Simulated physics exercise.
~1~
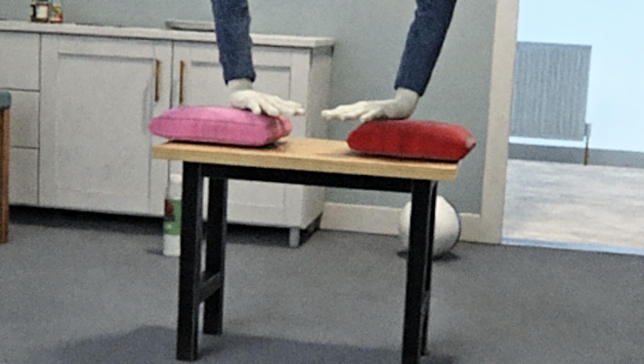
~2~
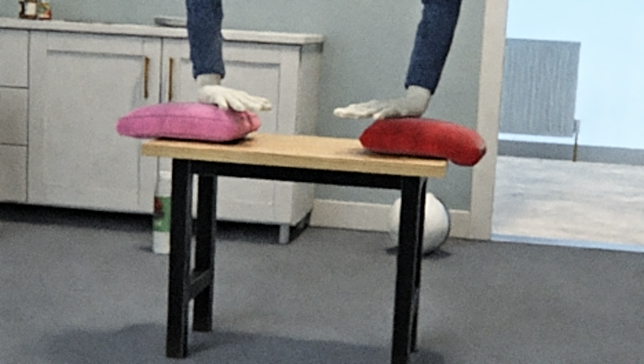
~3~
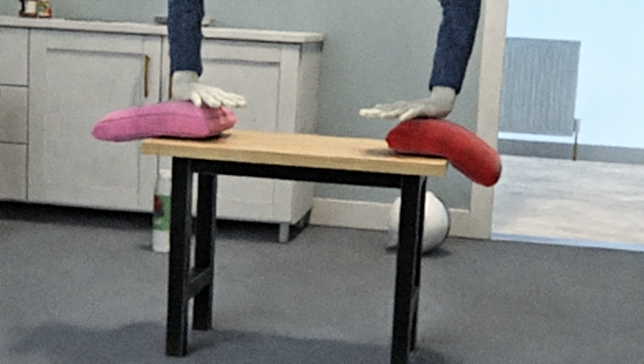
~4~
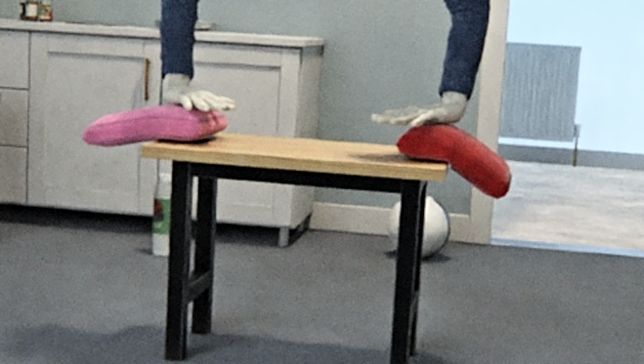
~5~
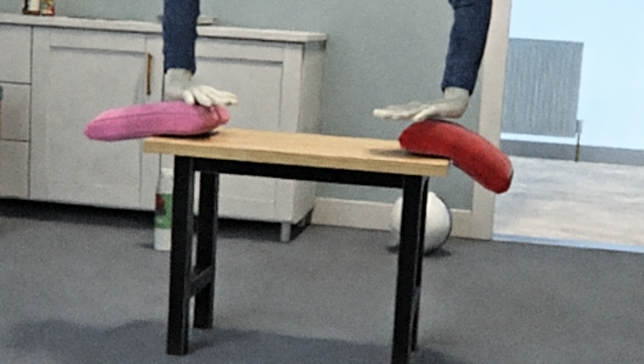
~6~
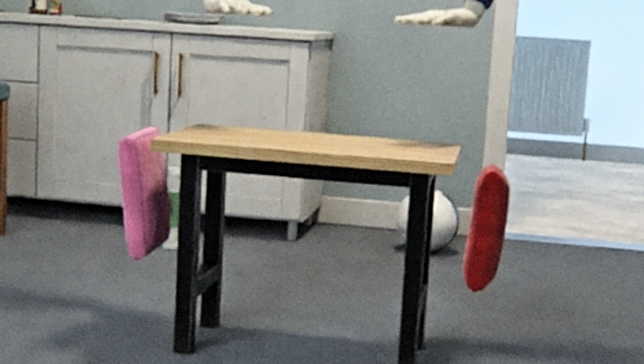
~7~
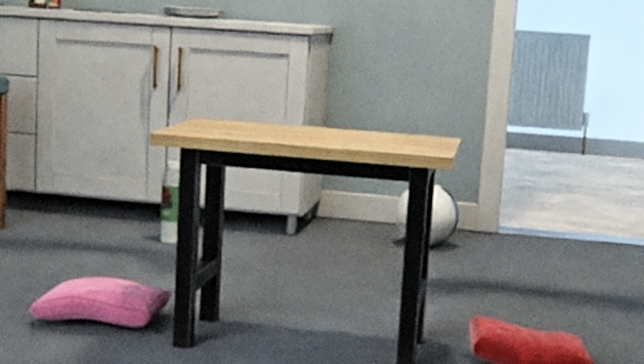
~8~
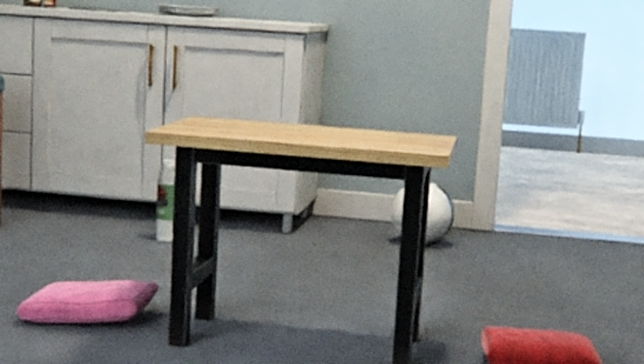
On a low wooden table, hands sliding pink and red cushion-like sacks outwards until both tip off opposite ends onto the floor.
